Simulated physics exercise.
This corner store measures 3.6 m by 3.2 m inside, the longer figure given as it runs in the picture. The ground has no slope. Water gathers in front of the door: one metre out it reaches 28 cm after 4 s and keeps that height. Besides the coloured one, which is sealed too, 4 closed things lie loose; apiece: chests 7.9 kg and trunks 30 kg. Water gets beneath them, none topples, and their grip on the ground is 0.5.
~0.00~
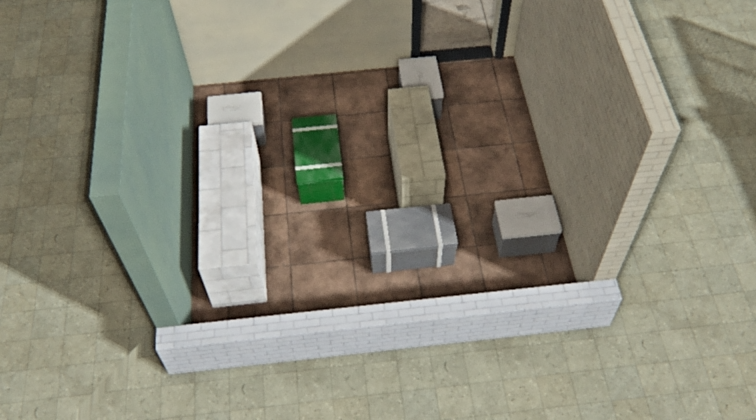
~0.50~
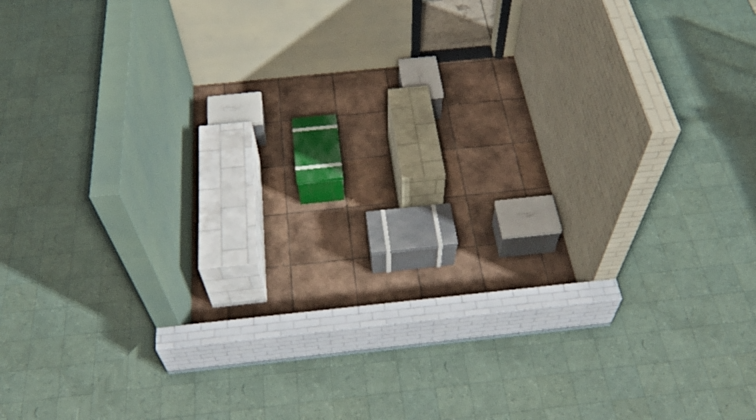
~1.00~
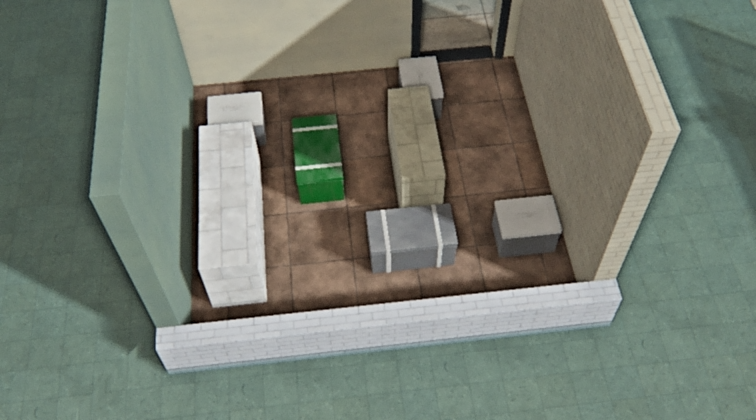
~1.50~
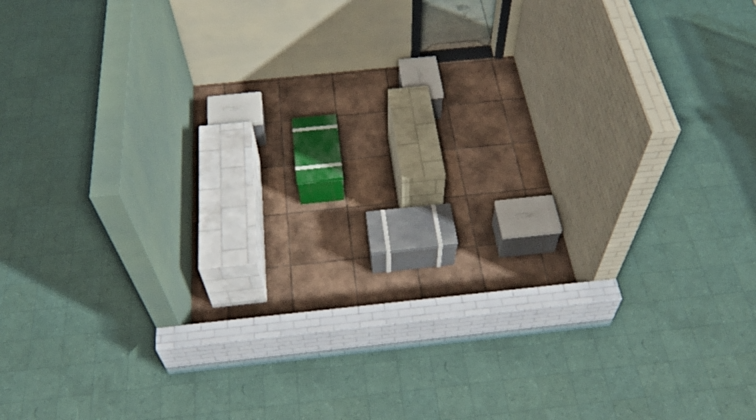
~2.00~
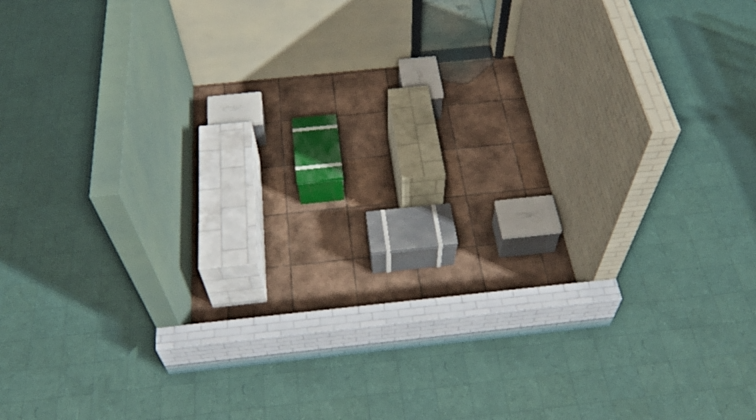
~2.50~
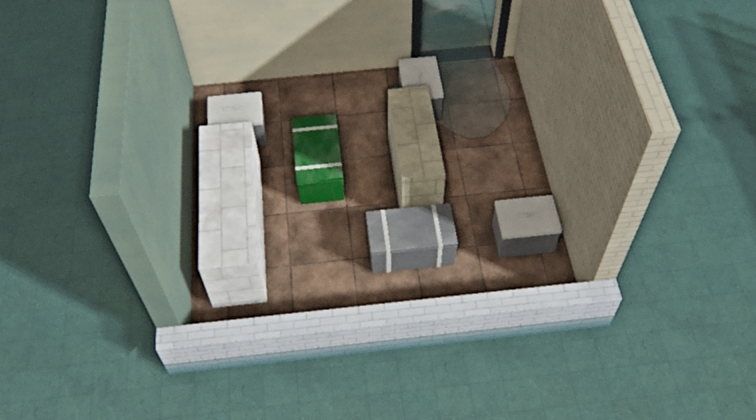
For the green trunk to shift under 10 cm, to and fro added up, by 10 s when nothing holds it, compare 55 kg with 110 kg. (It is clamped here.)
Verdict: The smaller load will do.
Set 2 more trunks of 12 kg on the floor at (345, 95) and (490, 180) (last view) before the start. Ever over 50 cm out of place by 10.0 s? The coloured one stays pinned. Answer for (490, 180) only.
Answer: More.
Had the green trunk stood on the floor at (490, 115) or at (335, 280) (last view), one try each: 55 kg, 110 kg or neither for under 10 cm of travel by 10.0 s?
In that order: It takes the larger; it takes the larger.
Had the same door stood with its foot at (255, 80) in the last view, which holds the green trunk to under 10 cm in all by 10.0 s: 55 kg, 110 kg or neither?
In that case only the higher weight holds it.
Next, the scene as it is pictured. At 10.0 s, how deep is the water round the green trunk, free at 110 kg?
Roughly 11 cm.
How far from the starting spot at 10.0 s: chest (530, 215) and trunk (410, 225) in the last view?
In that order: 250 cm, 60 cm.
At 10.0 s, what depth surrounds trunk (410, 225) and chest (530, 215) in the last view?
About 12 and 12 cm.
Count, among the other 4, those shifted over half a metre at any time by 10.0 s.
3 of them.
After 3.5 s the green trunk would be 0 cm from its start with 55 kg and 0 cm from its start with 110 kg; 0 cm of water round it then.
After 4.5 s the green trunk would be 0 cm from its start with 55 kg and 0 cm from its start with 110 kg; 1 cm of water round it then.
After 7.0 s the green trunk would be 0 cm from its start with 55 kg and 0 cm from its start with 110 kg; 4 cm of water round it then.
After 10.0 s the green trunk would be 0 cm from its start with 55 kg and 0 cm from its start with 110 kg; 11 cm of water round it then.
